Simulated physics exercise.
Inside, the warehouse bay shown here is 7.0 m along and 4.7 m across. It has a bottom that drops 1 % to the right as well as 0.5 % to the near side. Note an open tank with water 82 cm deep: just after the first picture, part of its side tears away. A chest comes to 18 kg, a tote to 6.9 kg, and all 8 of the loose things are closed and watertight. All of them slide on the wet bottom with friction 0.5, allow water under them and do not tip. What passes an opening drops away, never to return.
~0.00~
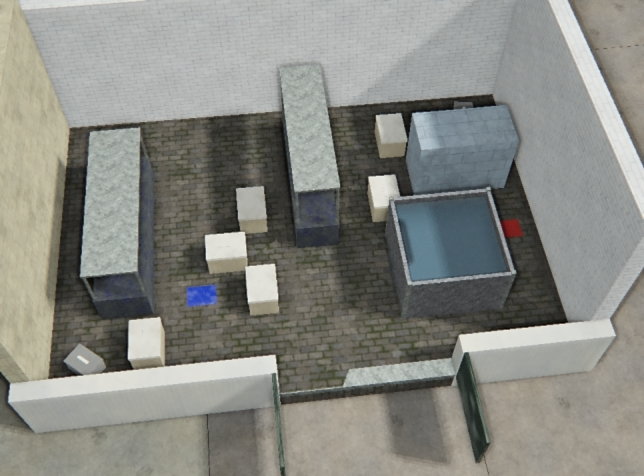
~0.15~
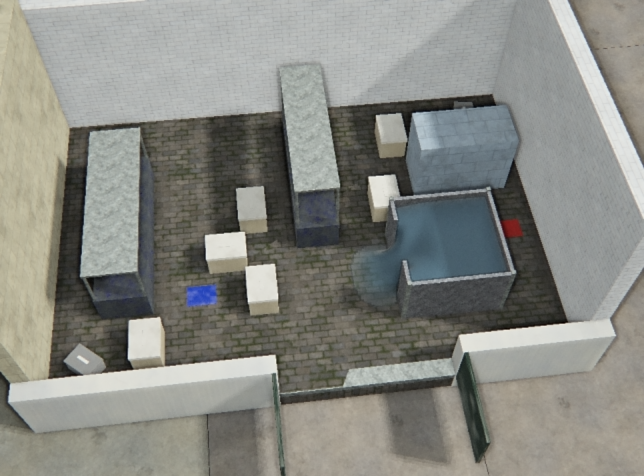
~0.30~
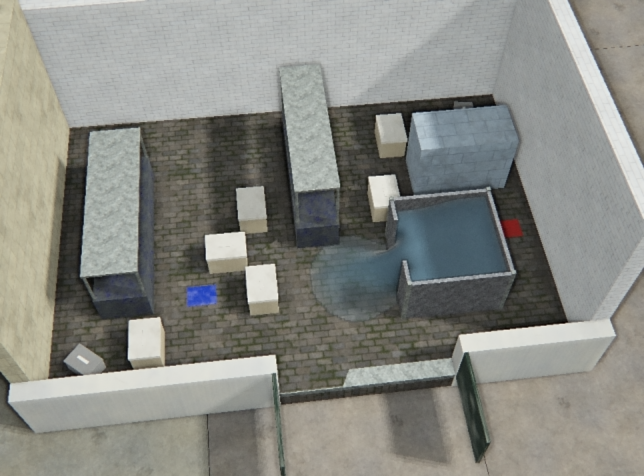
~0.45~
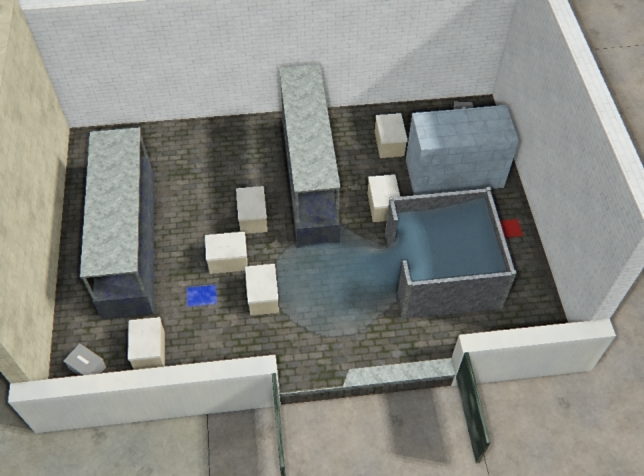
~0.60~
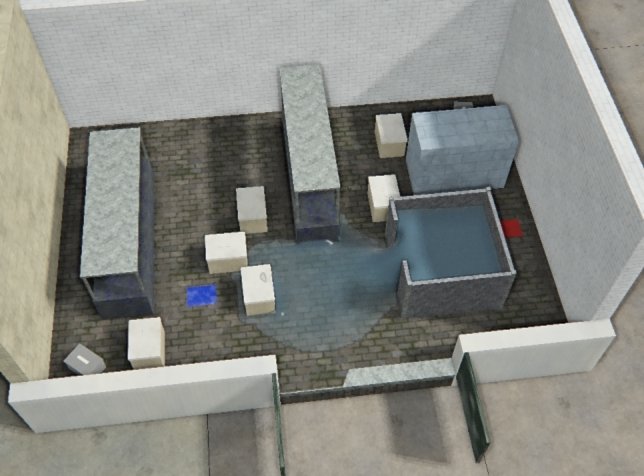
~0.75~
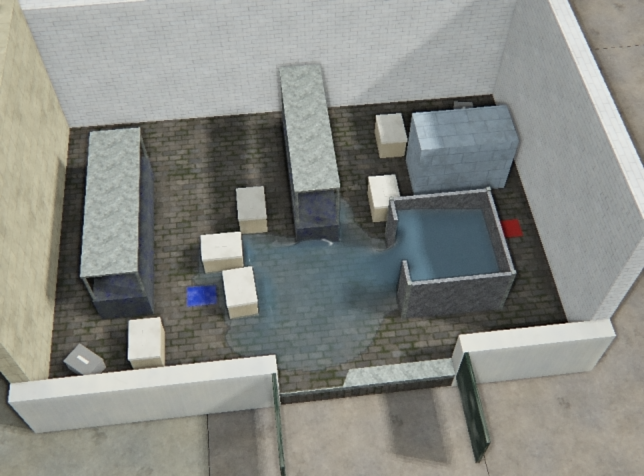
To begin with, an open tank of water stands intact in a walled bay among pale chests and long shelves. Part of its left side then tears away, and water spreads leftward across the brick floor, reaching the nearest chest and pushing it left before a second chest beside it shifts slightly.
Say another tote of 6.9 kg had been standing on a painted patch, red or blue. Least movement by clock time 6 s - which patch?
It would have moved least on red.
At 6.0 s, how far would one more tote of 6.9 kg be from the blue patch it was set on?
Roughly 140 cm from the patch.
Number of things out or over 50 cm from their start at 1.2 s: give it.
The number by then is 2.
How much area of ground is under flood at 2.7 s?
Wet area: Approx. 17 m2.
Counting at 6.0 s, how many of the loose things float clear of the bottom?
Count: 2.
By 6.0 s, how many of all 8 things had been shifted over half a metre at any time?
Result: 3.
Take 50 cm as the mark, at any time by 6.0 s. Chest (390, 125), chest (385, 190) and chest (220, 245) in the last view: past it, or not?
Going one by one: Within it, within it, beyond it.
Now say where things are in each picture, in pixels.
A chest at (261, 283) rests on the ground; a chest at (225, 245), on the bottom; the red patch at (507, 229); the blue patch at (202, 296); water covers 1.7 m2; 0 of 8 have shifted, in the first picture.
A chest at (261, 283), on the bottom; a chest at (225, 245) rests on the ground; the red patch at (507, 229); the blue patch at (202, 296); water covers 2.2 m2; 0 of 8 have shifted, in the second picture.
A chest at (261, 283) rests on the ground; a chest at (225, 245) rests on the ground; the red patch at (507, 229); the blue patch at (202, 296); water covers 2.9 m2; 0 of 8 have shifted, in the third picture.
A chest at (261, 283), on the bottom; a chest at (225, 245) rests on the ground; the red patch at (507, 229); the blue patch at (202, 296); water covers 3.8 m2; 0 of 8 have shifted, in the fourth picture.
A chest at (257, 283) rests on the ground, 6 cm from its start; a chest at (225, 245) rests on the ground; the red patch at (507, 229); the blue patch at (202, 296); 4.8 m2 under water; 1 of 8 have shifted, in the fifth picture.
A chest at (239, 286) rests on the ground, 30 cm from its start; a chest at (221, 245) rests on the ground, 6 cm from its start; the red patch at (507, 229); the blue patch at (202, 296); water covers 5.9 m2; 2 of 8 have shifted, in the sixth picture.
After 1.2 s on red it would be 0 cm off in 0 cm of water; on blue it would be 44 cm off in 4 cm of water.
After 2.7 s on red it would be 0 cm off in 0 cm of water; on blue it would be 126 cm off in 12 cm of water.
After 4.2 s on red it would be 0 cm off in 0 cm of water; on blue it would be 132 cm off in 9 cm of water.
After 6.0 s on red it would be 0 cm off in 0 cm of water; on blue it would be 133 cm off in 8 cm of water.
